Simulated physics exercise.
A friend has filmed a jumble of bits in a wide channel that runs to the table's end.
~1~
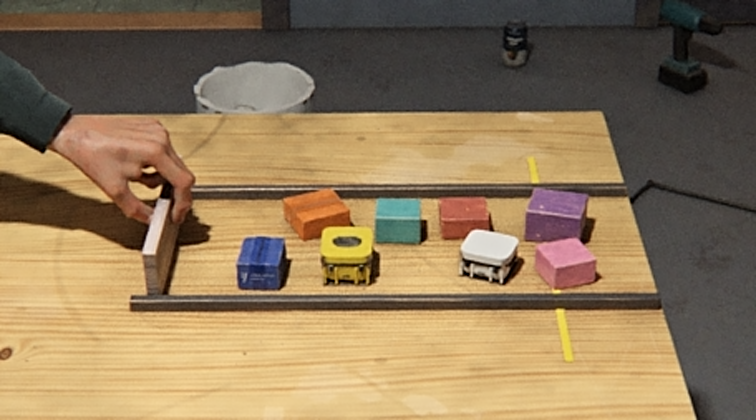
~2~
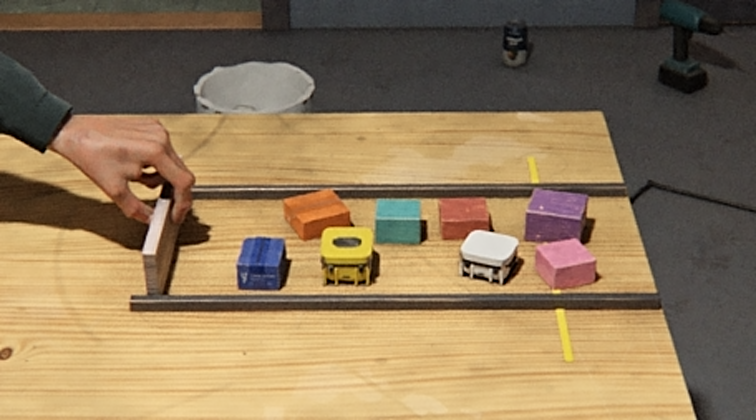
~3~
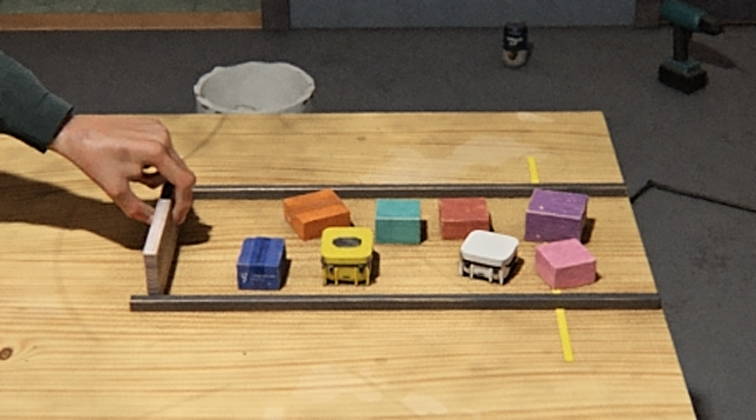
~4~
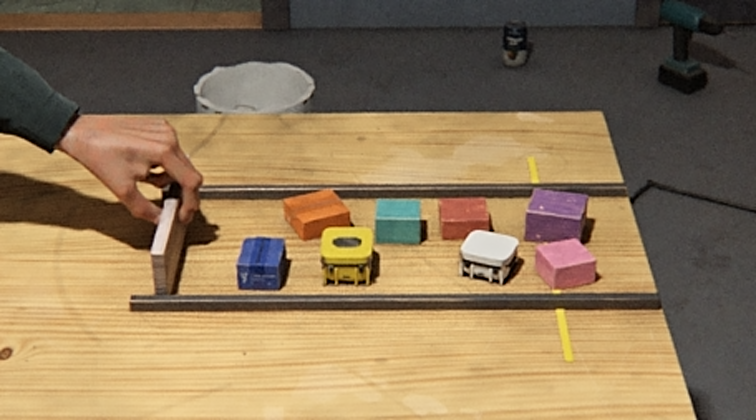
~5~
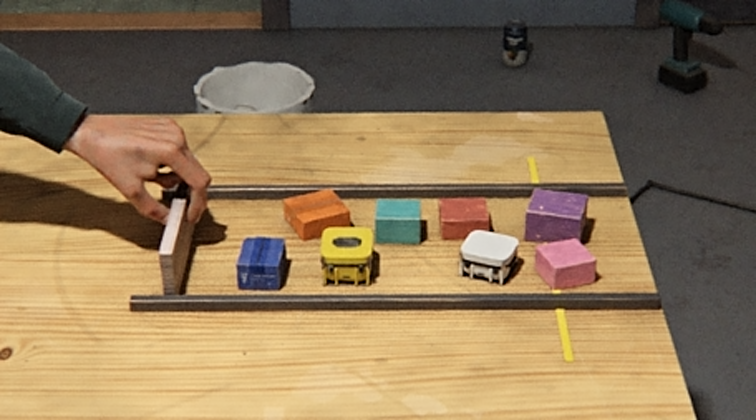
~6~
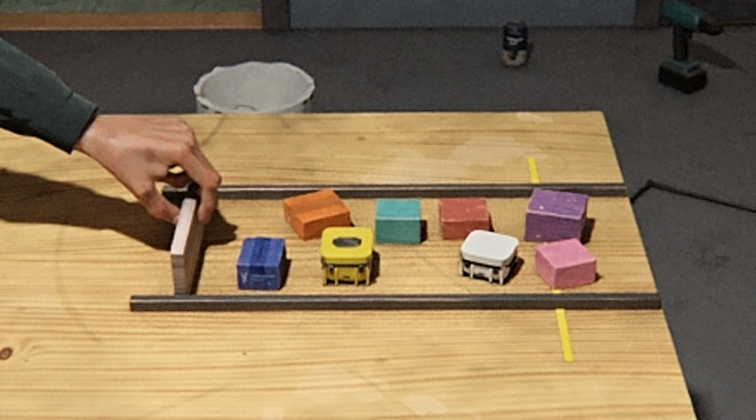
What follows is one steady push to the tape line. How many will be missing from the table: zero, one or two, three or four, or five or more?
The number that fall off is three or four.
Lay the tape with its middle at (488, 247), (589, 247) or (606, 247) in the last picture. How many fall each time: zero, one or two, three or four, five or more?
For each place: One or two; 5 or more; 5 or more.
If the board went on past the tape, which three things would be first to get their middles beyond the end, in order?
In order: The purple block, then the pink block, then the red block.
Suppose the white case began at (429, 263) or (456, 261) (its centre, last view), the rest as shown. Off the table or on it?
In that order, it goes over; drops off.
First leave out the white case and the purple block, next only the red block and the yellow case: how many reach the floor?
First 2, then 2.
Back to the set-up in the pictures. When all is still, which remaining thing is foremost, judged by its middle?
Foremost is the turquoise block.
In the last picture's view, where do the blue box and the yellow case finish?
The blue box at (575, 266), the yellow case at (620, 258).
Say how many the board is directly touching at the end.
In contact: 2.
Soon after, none off yet; purple block at rest near (557, 218); pink block at rest near (565, 264); white case at rest near (489, 258).
By the end, the number that fall off is three or four; fallen, red block, white case, pink block and purple block.
